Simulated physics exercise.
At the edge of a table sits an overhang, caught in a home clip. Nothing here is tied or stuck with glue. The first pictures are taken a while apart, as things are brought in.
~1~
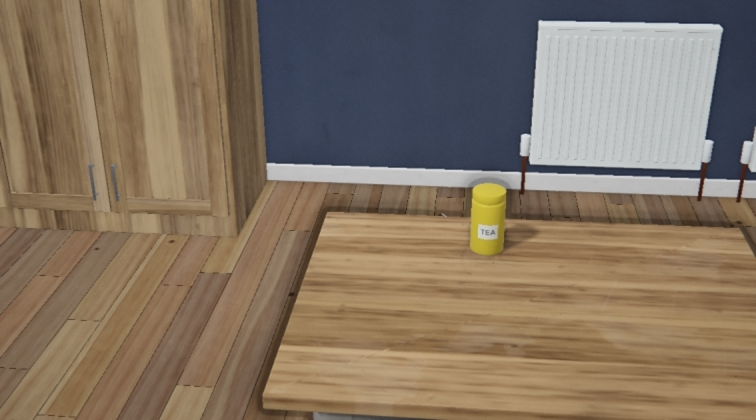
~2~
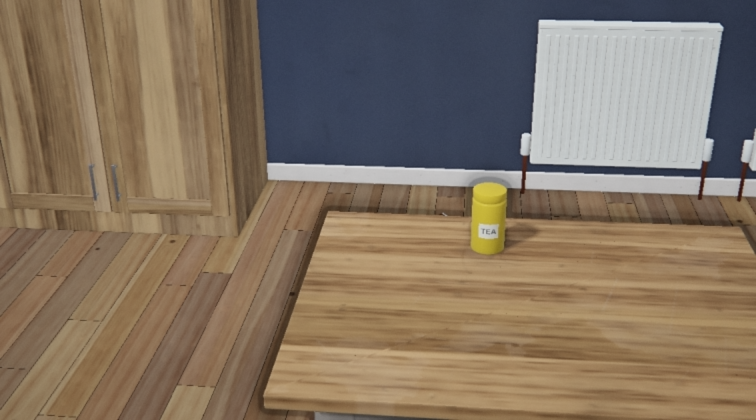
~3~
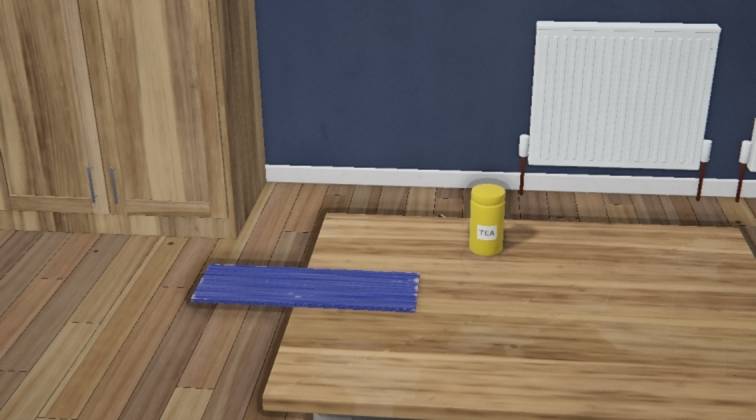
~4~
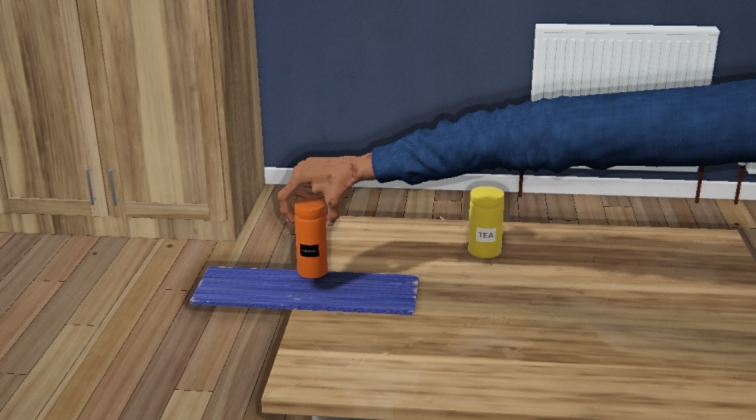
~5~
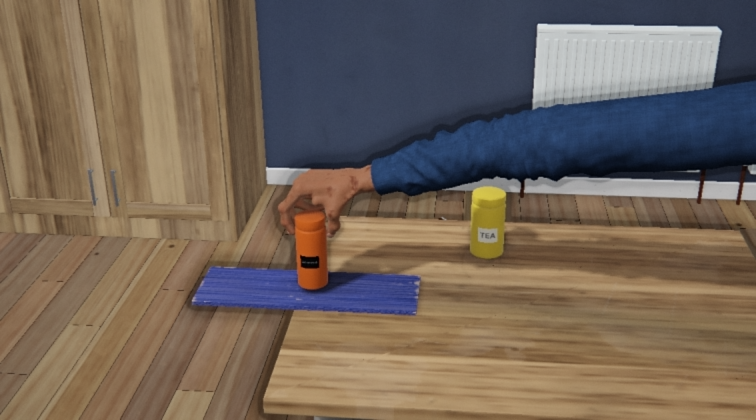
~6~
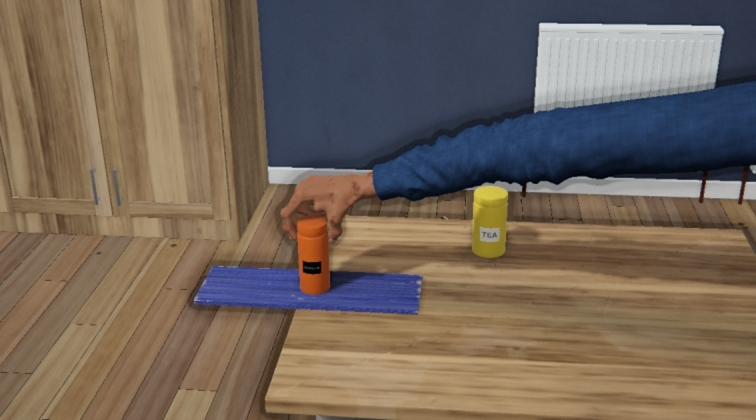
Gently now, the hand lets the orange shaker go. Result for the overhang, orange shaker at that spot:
It stays.
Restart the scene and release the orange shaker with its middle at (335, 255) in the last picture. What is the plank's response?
It stays put.
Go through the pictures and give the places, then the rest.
The last thing is not in view yet, in the first picture.
The last thing is not in view yet, in the second picture.
The last thing is not in view yet; blue plank (308, 287), in the third picture.
Coming down; orange shaker (312, 238); blue plank (307, 290), in the fourth picture.
Coming down; orange shaker (312, 249); blue plank (309, 290), in the fifth picture.
In place under the hand; orange shaker (314, 255); blue plank (311, 289), in the sixth picture.
Then, 0.20 s later than the last frame, all is still.
Then, 0.50 s later than the last frame, orange shaker resting near (314, 255).
When it is over, all 3 as before. End places, in pixels of the last picture, orange shaker near (314, 255). The plank keeps its balance.
